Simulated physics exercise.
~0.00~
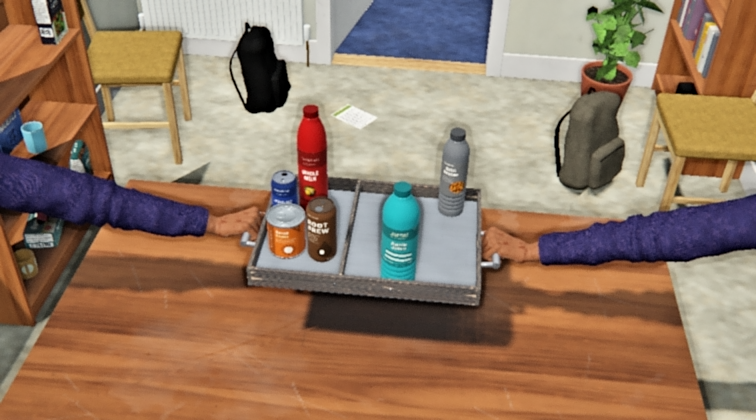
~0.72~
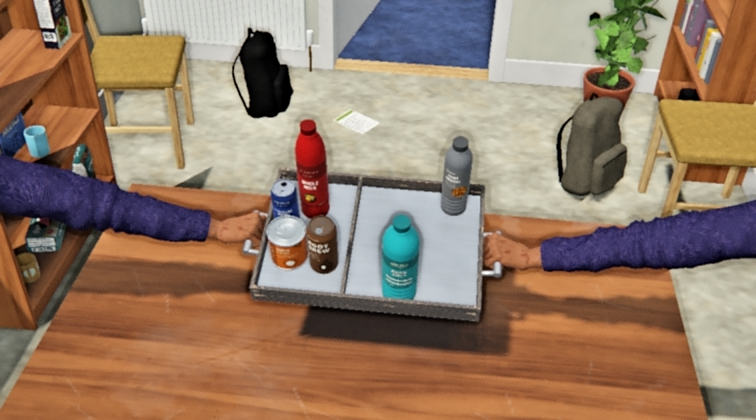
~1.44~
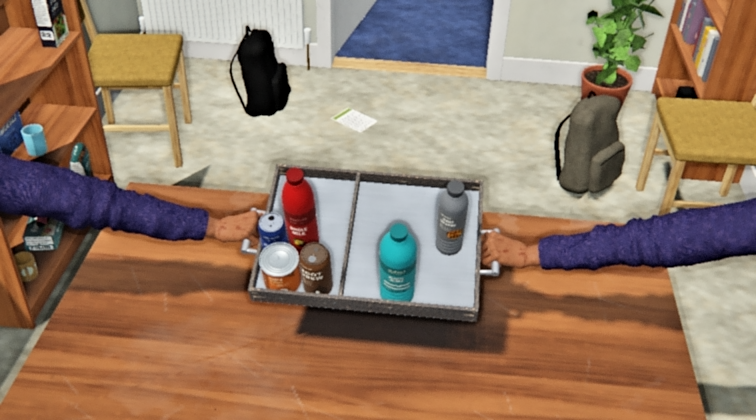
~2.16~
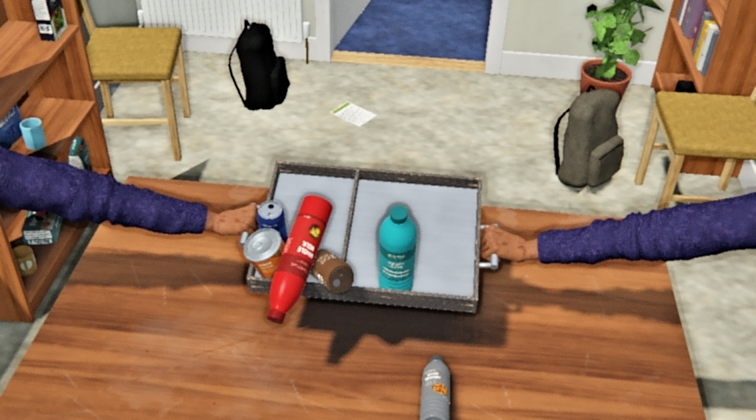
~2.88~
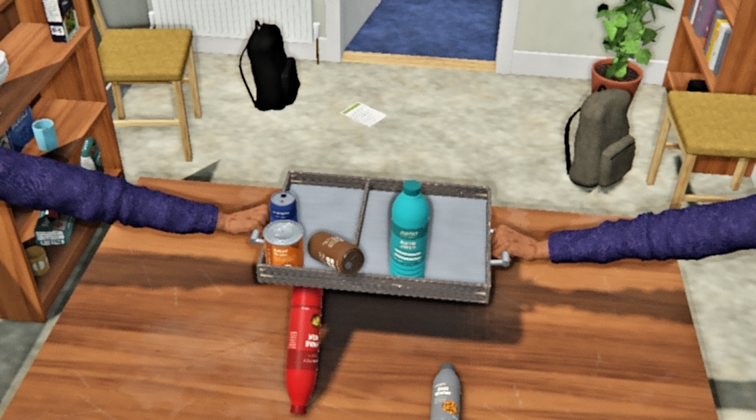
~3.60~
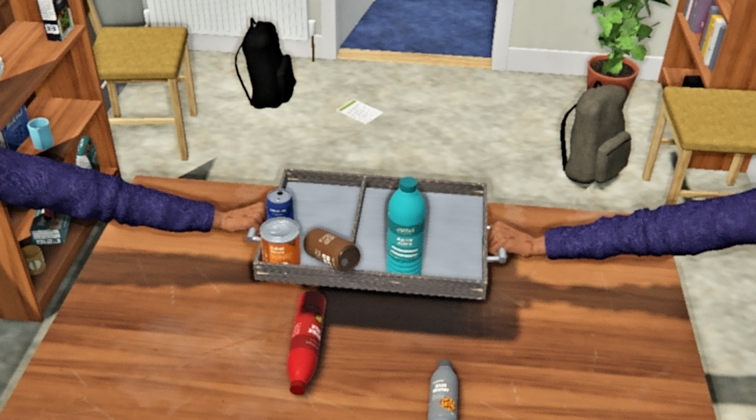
Tray of bottles and cans tipping toward the viewer in two hands, red and grey bottles falling onto the wooden table.
